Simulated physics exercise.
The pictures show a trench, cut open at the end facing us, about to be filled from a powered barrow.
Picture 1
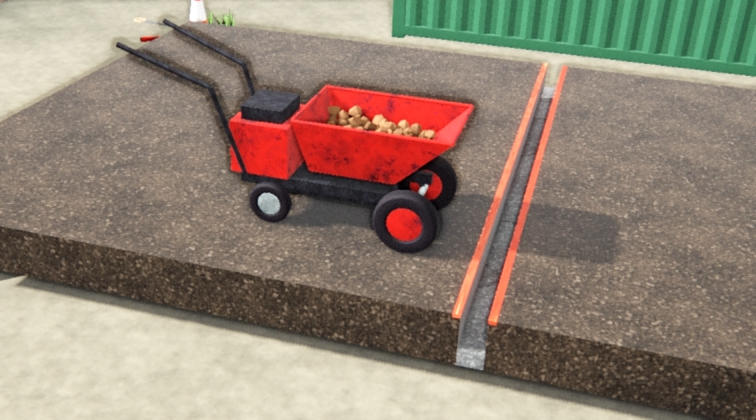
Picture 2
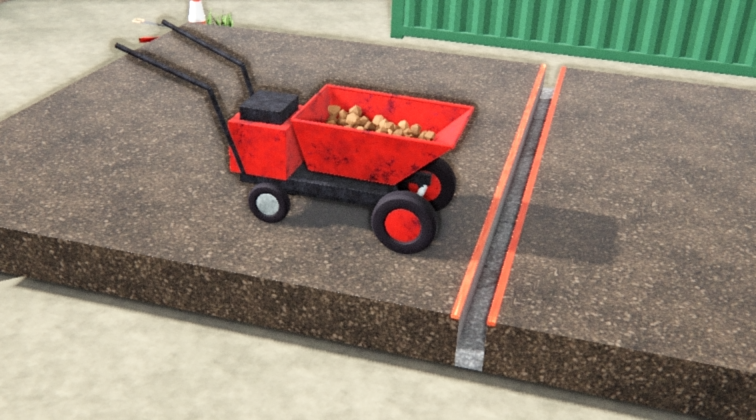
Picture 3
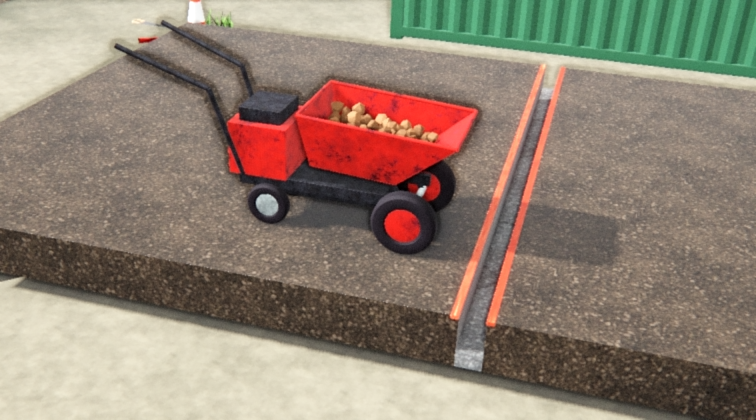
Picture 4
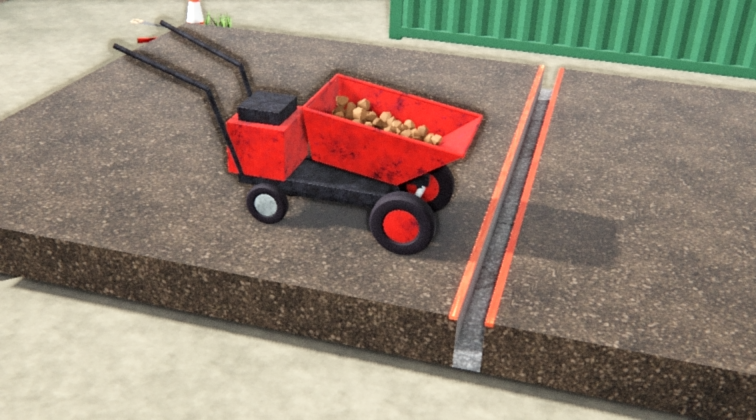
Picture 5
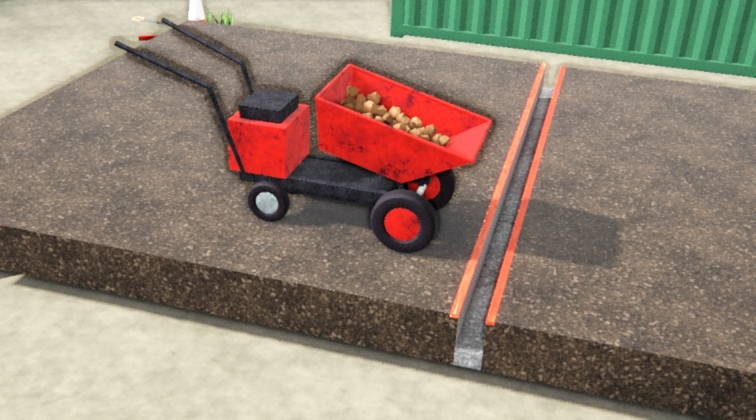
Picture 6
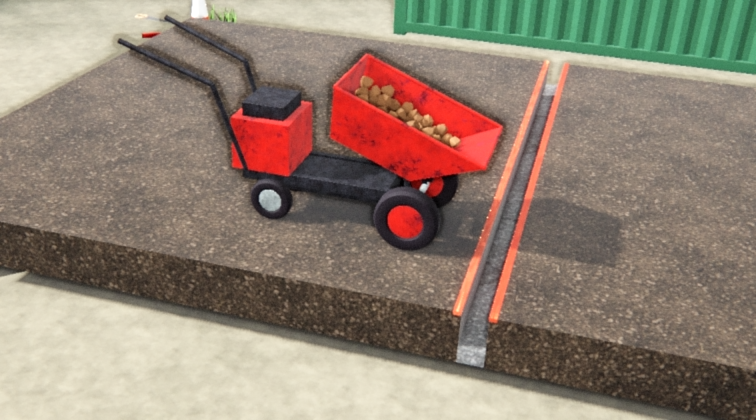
On a slab of dark, speckled ground, a red powered barrow holding brown clods stands left of a narrow trench edged with orange strips. Its skip, level at first, tilts slowly, then more steeply, the back rising and the front lip lowering toward the trench, while the wheels stay put.
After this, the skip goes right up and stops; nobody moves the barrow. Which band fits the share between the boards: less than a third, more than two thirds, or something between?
The trench ends with less than a third of it.
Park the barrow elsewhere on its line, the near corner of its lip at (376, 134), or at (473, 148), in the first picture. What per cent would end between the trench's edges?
First some 40, then 0 per cent.
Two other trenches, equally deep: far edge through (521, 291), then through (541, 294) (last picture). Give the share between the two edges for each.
In turn 50 and 90 in a hundred.
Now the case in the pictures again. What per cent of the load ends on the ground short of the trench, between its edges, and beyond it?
Short near 0; between near 0; beyond near 75.
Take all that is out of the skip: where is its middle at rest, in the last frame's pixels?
Around (566, 244).
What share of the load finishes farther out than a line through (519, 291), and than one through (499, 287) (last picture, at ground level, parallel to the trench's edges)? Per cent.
Roughly 70 per cent, and 70 per cent.
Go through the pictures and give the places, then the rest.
In the first frame, lip of the skip (452, 145), level; top of the load (370, 128), clay clods; first edge of the trench (468, 284); far edge (502, 290), the trench under half as wide as the skip, and about as deep as wide.
In the second frame, lip of the skip (452, 147), tipped barely; top of the load (370, 128).
In the third frame, lip of the skip (457, 150), tipped barely; top of the load (354, 130).
In the fourth frame, lip of the skip (462, 156), tipped a little; top of the load (358, 127).
In the fifth frame, lip of the skip (472, 161), tipped clearly; top of the load (367, 120).
In the sixth frame, lip of the skip (484, 168), tipped clearly; top of the load (362, 100); first edge of the trench (468, 281); far edge (503, 287).
Just after the last frame, skip tipped steeply; every one in the skip.
A moment on, skip tipped right over; roughly half in the skip; roughly half beyond it; just a few falling.
Further on, skip tipped right over; roughly a quarter in the skip; the larger part beyond it.
When it is over, skip tipped right over; roughly a quarter in the skip; not one in or heaped over the trench; the larger part beyond it.
